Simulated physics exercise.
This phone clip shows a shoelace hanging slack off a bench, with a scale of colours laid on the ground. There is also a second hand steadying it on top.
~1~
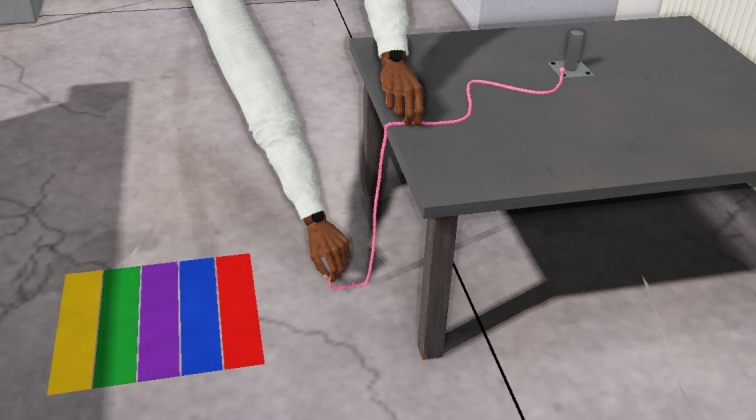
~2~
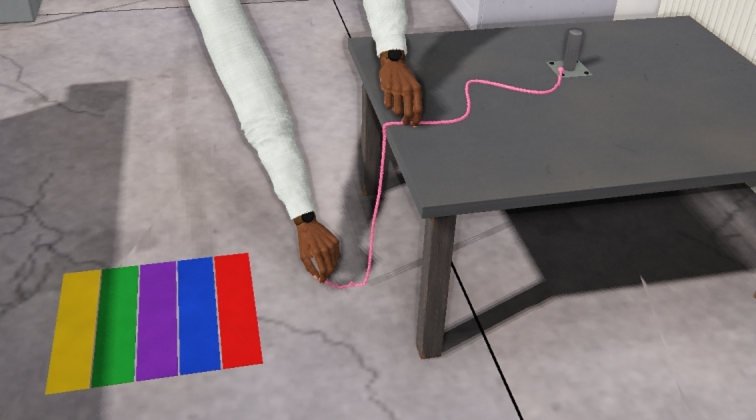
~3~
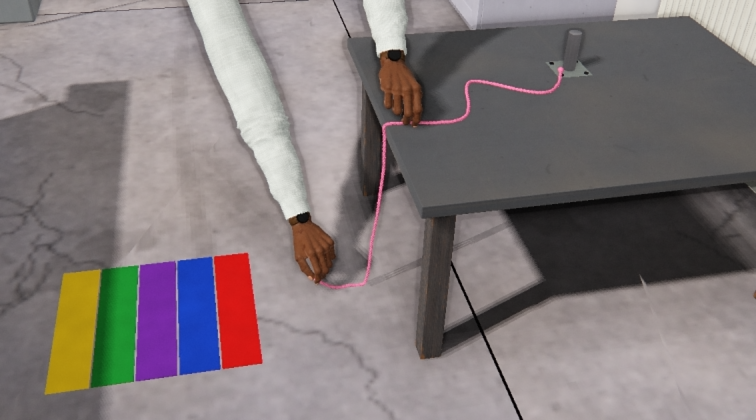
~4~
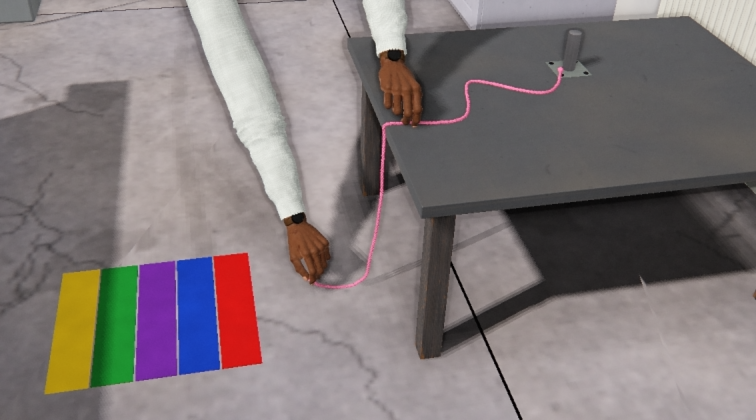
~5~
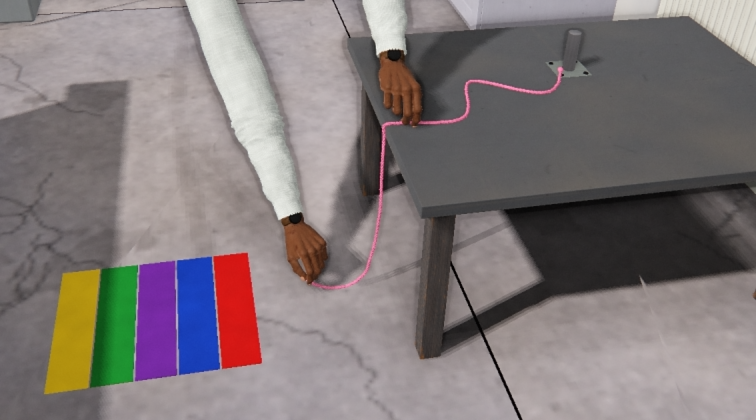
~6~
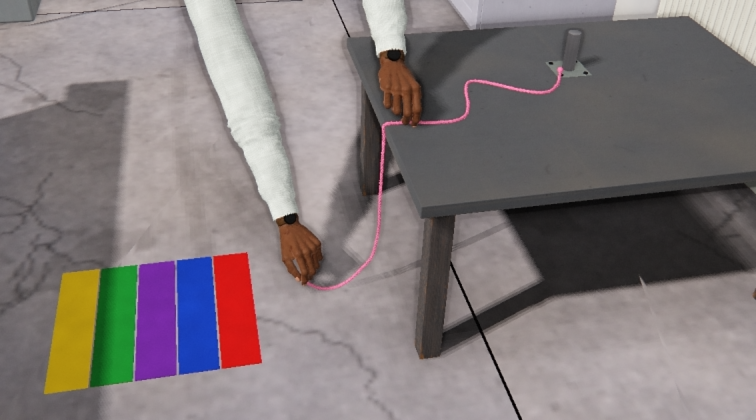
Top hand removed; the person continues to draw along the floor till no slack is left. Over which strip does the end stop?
Over the green strip.
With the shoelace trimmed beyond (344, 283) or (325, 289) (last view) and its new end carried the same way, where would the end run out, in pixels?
The pixels are (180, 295) and (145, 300), in that order.
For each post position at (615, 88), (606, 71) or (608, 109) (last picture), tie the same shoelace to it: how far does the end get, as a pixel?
Places per try: (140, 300); (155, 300); (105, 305).
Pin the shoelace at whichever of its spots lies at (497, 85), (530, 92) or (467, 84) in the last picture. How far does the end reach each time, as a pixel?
Result per try (px, approx.): (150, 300); (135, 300); (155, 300).
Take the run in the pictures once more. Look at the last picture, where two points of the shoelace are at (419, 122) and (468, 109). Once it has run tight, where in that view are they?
The first finishes about (338, 138) and the second about (391, 103).
Early on, end near (183, 295); over blue.
Midway, end near (136, 301); over purple.
At the end of the slack, end near (108, 304); over green. It gets as far as the green strip.
